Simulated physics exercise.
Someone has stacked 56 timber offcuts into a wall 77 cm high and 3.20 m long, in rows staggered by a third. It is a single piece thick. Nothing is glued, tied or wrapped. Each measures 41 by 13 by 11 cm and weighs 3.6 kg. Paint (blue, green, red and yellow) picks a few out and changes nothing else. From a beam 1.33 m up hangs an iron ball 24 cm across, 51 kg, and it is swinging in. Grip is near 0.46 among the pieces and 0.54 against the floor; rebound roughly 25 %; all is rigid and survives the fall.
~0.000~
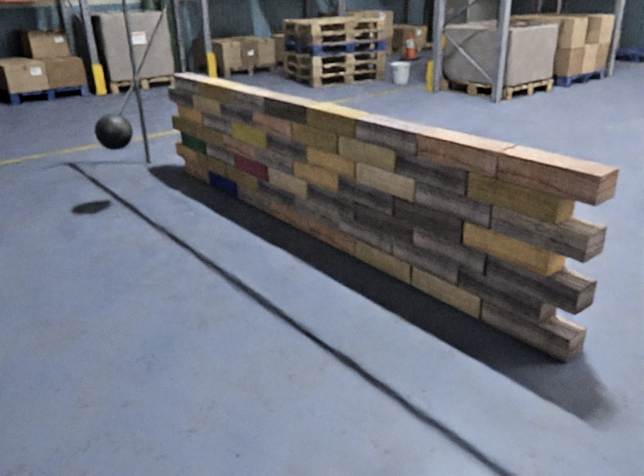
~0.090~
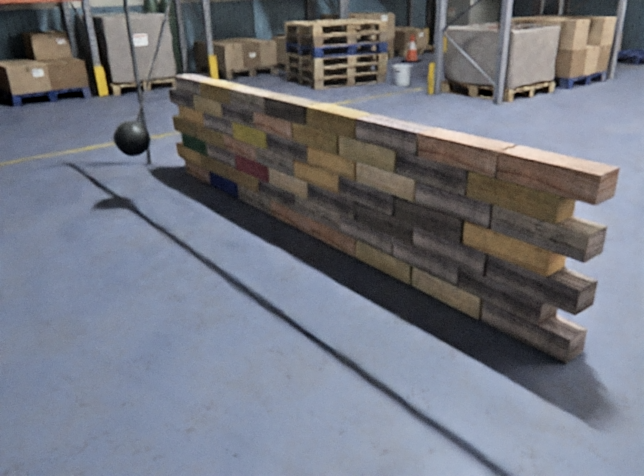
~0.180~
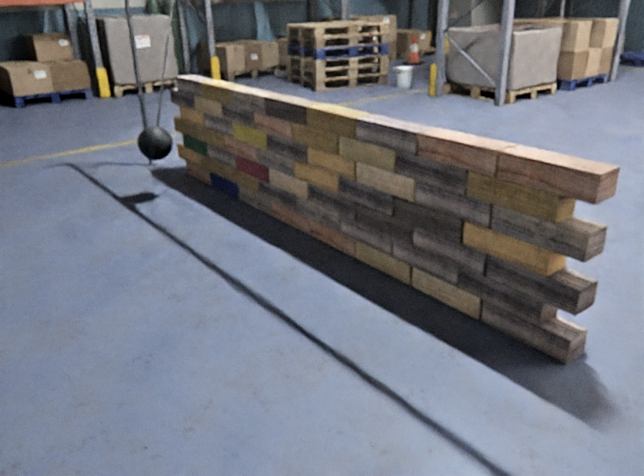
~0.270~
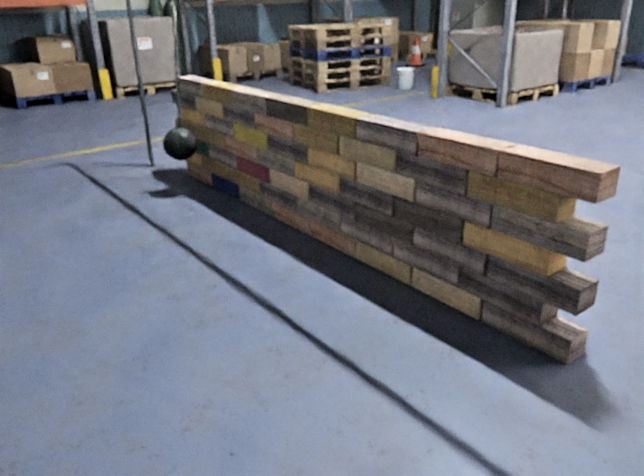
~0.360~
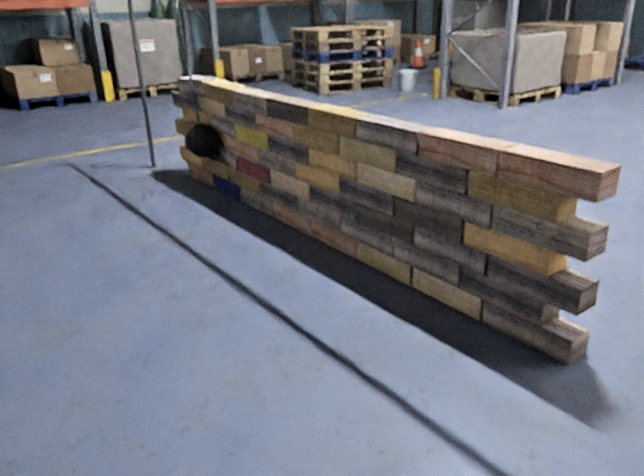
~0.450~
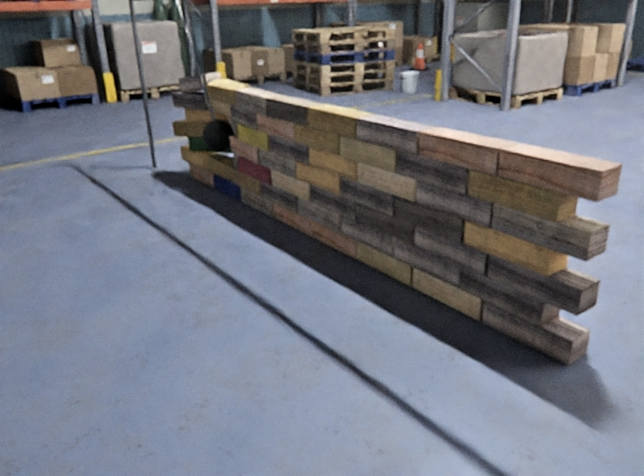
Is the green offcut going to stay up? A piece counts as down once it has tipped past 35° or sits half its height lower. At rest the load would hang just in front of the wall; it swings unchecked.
It falls.
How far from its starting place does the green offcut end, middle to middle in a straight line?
About 42 cm.
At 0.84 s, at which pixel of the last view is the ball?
At about (243, 120).
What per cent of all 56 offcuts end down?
Near 30 per cent.
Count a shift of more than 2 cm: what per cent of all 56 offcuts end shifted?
Shifted: 30 per cent.
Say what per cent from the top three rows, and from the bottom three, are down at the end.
From the top 50, from the bottom 10 per cent.
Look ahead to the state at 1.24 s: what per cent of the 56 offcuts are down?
30 per cent by then.
After 0.84 s, line 27° past plumb; 3 of the 56 offcuts down; green offcut leaning 32°, 51 mm lower; yellow offcut leaning 24°.
After 1.24 s, line 5° past plumb; 17 of the 56 offcuts down; green offcut leaning 51°, 11 cm lower; yellow offcut on its side.
At rest (3.1 s), line 16° past plumb; 17 of the 56 offcuts down; green offcut on its side; yellow offcut on its side; red offcut shifted 18 mm. As the last picture would show them, middles, green offcut near (223, 160), yellow offcut near (313, 195).
